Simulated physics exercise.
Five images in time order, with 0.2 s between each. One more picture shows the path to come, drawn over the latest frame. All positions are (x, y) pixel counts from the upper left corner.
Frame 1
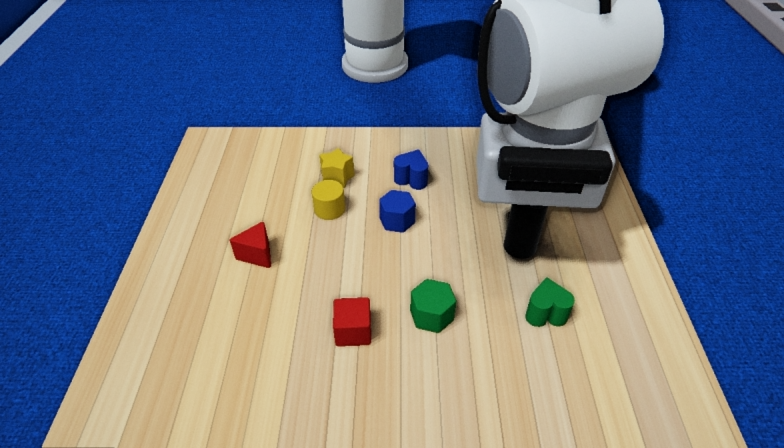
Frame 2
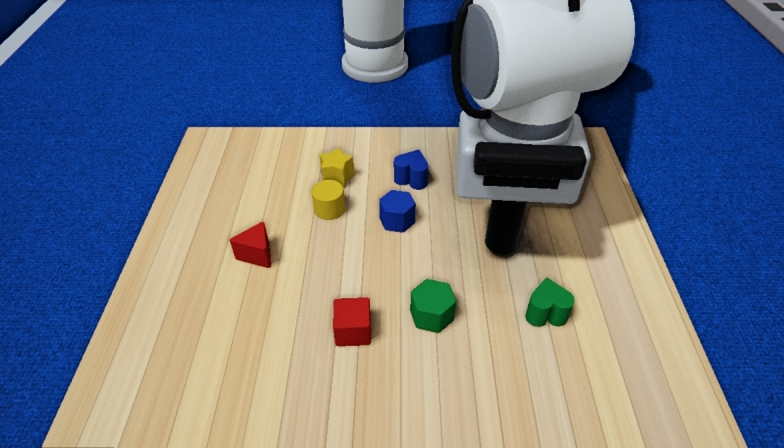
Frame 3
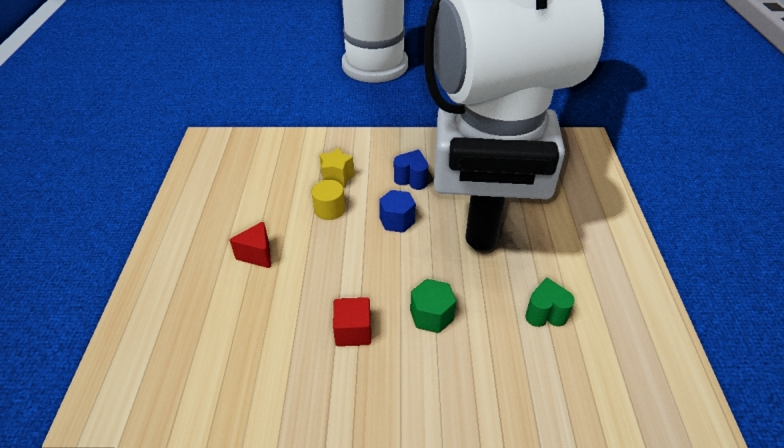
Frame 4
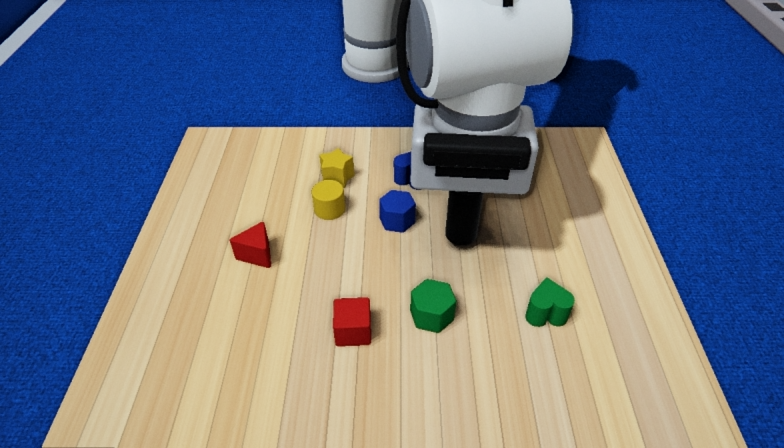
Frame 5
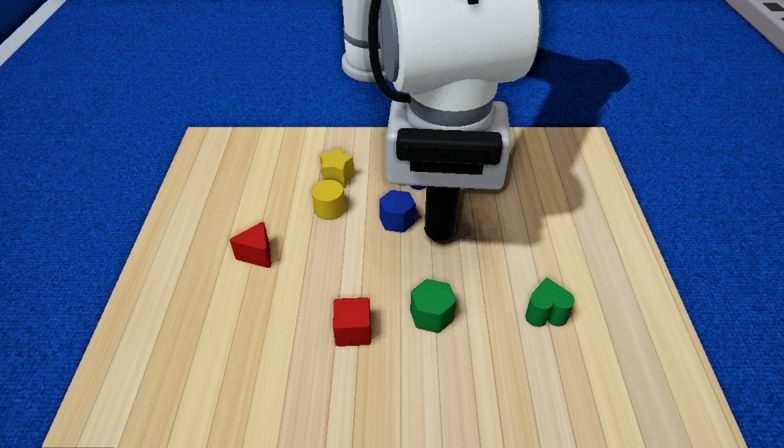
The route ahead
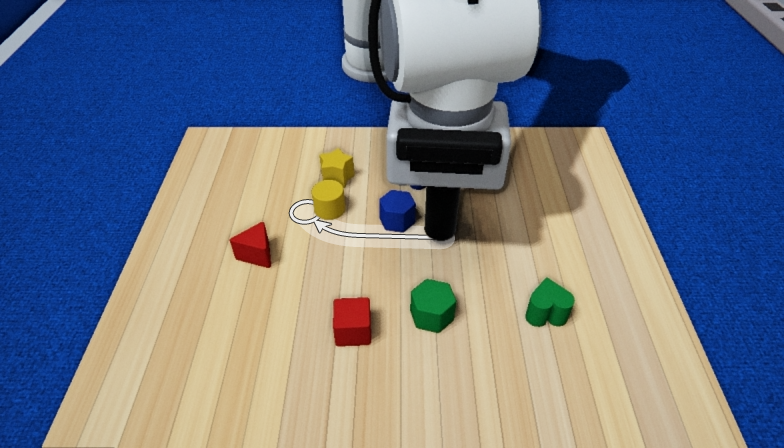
On a light wooden board over a blue floor, red, yellow, blue and green blocks sit scattered while a white robot arm holds a dark rod at the right. The arm slides the rod steadily left, covering the blue heart from view and drawing near the blue hexagon, as the blocks stay still.
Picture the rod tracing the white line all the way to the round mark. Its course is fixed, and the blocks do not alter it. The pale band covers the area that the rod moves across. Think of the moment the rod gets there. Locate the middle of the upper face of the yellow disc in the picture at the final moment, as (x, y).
When the path ends, it will be at (322, 175).
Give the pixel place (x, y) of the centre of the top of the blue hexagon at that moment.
I think it will end close to (382, 194).
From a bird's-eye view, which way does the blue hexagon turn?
From above, clockwise.
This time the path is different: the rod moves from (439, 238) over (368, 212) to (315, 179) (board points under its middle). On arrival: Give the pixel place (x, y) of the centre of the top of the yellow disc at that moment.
Its top middle is near (303, 188).
The line goes from (439, 238) over (389, 236) and (340, 233) to (306, 212).
On the path given first. One third of the way, rod at (389, 229); blue hexagon at (383, 195), turned 45° clockwise.
Two thirds of the way, rod at (338, 226); blue hexagon at (382, 194), turned 50° clockwise.
At the end, rod at (305, 204); yellow disc at (322, 175); yellow star-shaped block unmoved; blue hexagon at (382, 194), turned 50° clockwise.
